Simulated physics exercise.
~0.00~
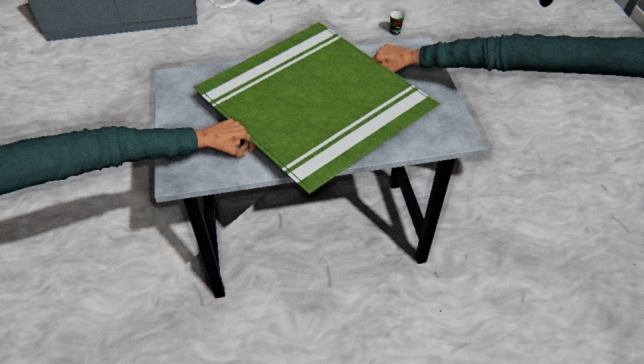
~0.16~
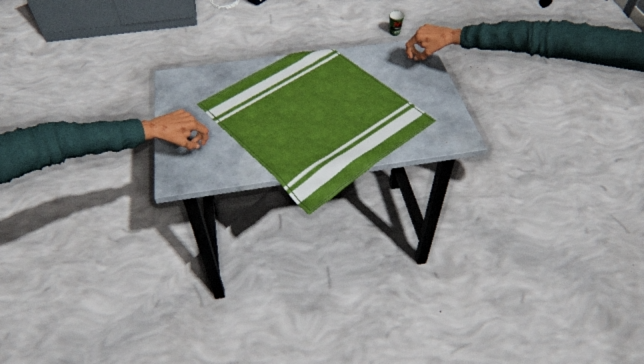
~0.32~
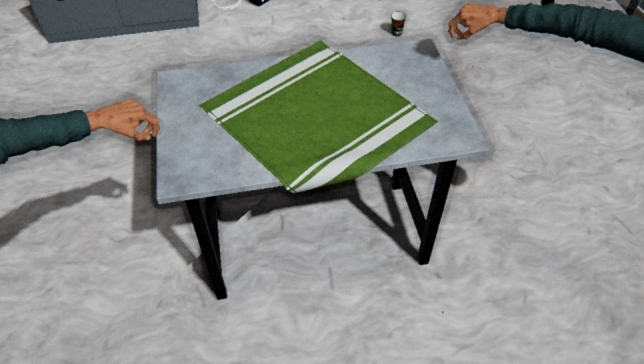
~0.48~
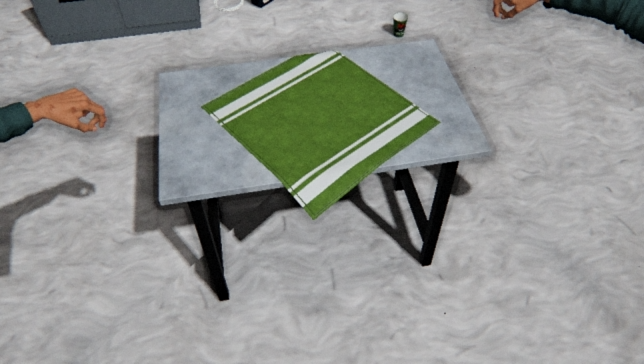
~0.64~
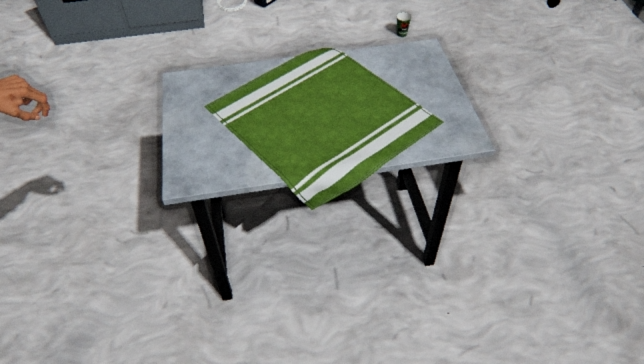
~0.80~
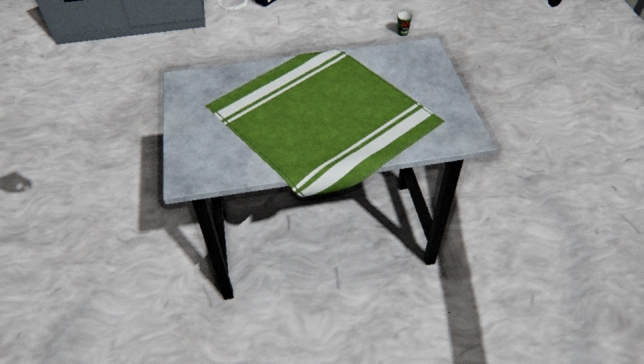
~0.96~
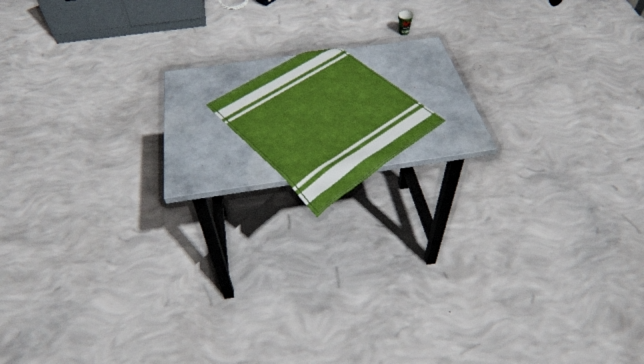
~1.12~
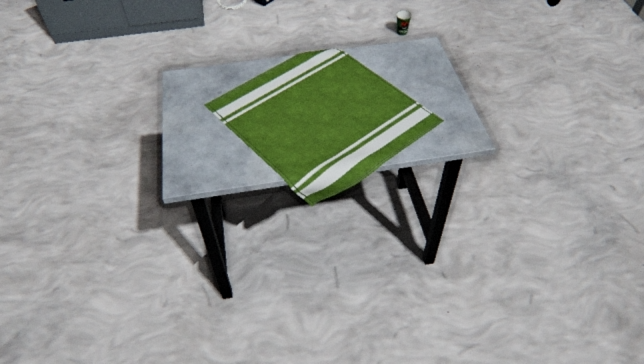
A green hand towel with white stripes is held flat by two hands in dark green sleeves, just above a grey side table with black legs. The hands let go, and the towel drops a short way onto the tabletop, lying at an angle with one corner hanging over the near edge. The arms draw back to the left and right and leave the view, while the overhanging corner flaps lightly up and down. The flapping dwindles, and the towel stays where it landed, mostly on the table with its near corner still over the edge.
